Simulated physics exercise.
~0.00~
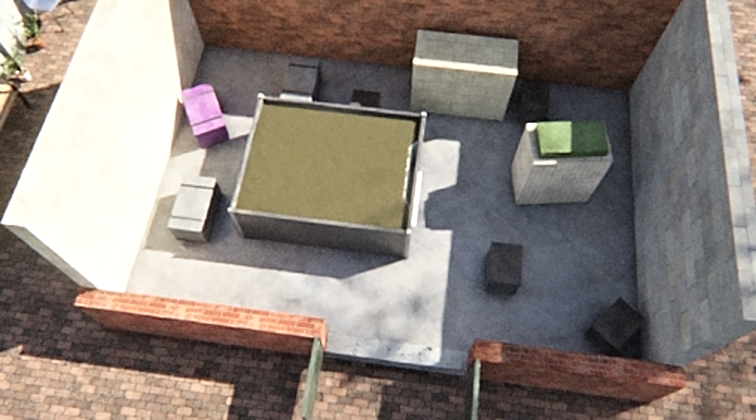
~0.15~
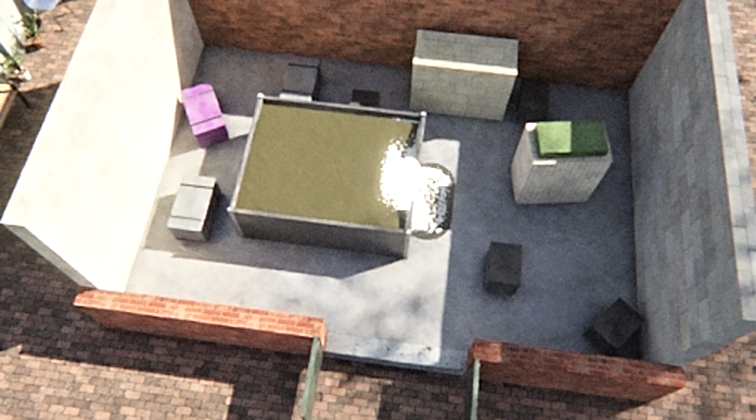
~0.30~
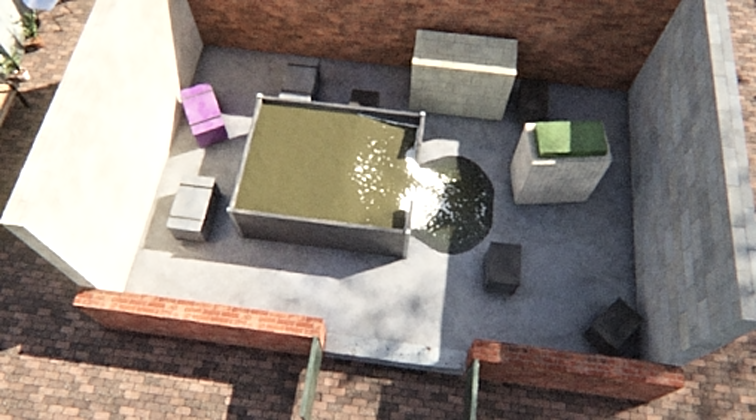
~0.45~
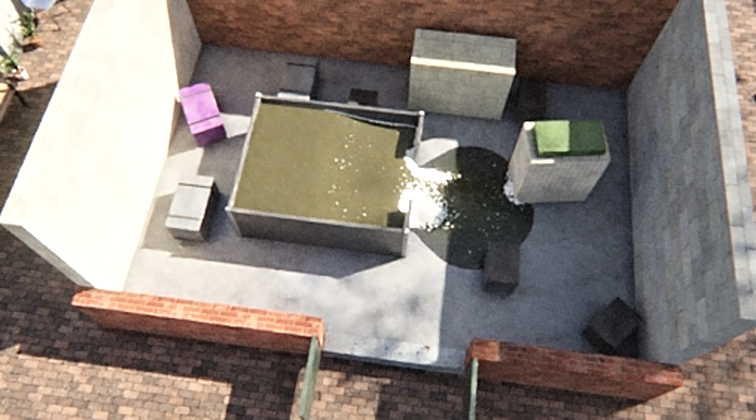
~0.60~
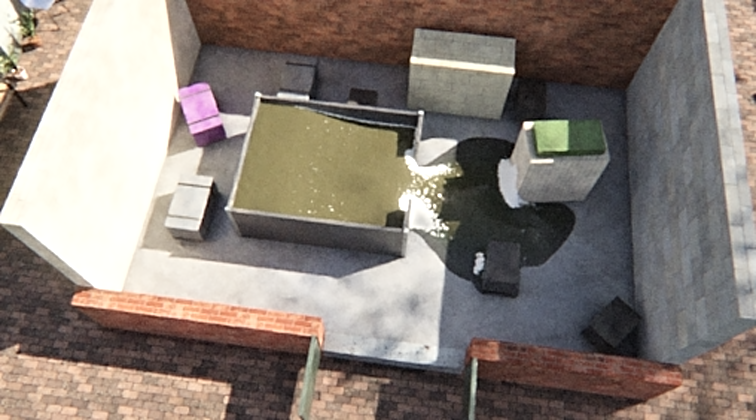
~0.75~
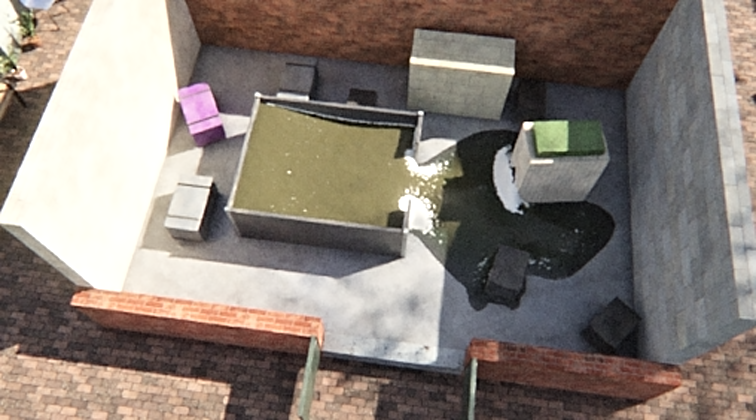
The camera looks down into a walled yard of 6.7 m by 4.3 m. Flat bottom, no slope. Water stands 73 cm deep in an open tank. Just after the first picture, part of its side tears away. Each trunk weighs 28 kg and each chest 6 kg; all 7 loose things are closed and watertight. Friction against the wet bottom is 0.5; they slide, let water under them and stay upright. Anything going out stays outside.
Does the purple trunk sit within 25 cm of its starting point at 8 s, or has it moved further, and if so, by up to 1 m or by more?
It stays within 25 cm.
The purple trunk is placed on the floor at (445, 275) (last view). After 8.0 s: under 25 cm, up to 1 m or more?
Short answer: It drifts a great distance.
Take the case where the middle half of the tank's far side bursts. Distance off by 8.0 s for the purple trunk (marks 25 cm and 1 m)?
From there, the purple trunk gets swept far.
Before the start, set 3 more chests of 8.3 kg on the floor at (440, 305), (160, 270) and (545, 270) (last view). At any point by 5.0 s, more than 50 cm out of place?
Note, same order as listed: Beyond the limit, inside the limit, beyond the limit.
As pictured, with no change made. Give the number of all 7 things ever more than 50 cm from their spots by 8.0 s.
By my tally, 5.
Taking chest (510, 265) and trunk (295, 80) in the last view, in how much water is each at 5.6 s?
I'd estimate 6 cm for the first and 6 cm for the second.
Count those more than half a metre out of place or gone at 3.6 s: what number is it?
Count: 3.
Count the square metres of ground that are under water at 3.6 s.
Around 19 m2 of it.
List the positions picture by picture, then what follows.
In the first frame, the purple trunk at (202, 108), on the bottom; 3.7 m2 under water; 0 of 7 have shifted.
In the second frame, the purple trunk at (202, 108) rests on the ground; 4.3 m2 under water; 0 of 7 have shifted.
In the third frame, the purple trunk at (201, 108), on the bottom; water covers 5.1 m2; 0 of 7 have shifted.
In the fourth frame, the purple trunk at (200, 107) rests on the ground; water covers 6.0 m2; 0 of 7 have shifted.
In the fifth frame, the purple trunk at (199, 107) rests on the ground; 6.8 m2 under water; 0 of 7 have shifted.
In the sixth frame, the purple trunk at (199, 107) rests on the ground; 8.0 m2 under water; 1 of 7 have shifted.
After 1.6 s the purple trunk is near (199, 107), 0.0 m from its start, aground; 0 of 7 are out; 3 afloat.
After 3.6 s the purple trunk is near (199, 107), 0.0 m from its start, aground; 0 of 7 are out; 3 afloat.
After 5.6 s the purple trunk is near (199, 107), 0.0 m from its start, aground; 0 of 7 are out; 4 afloat.
After 8.0 s the purple trunk is near (199, 107), 0.0 m from its start, aground; 0 of 7 are out; 4 afloat.
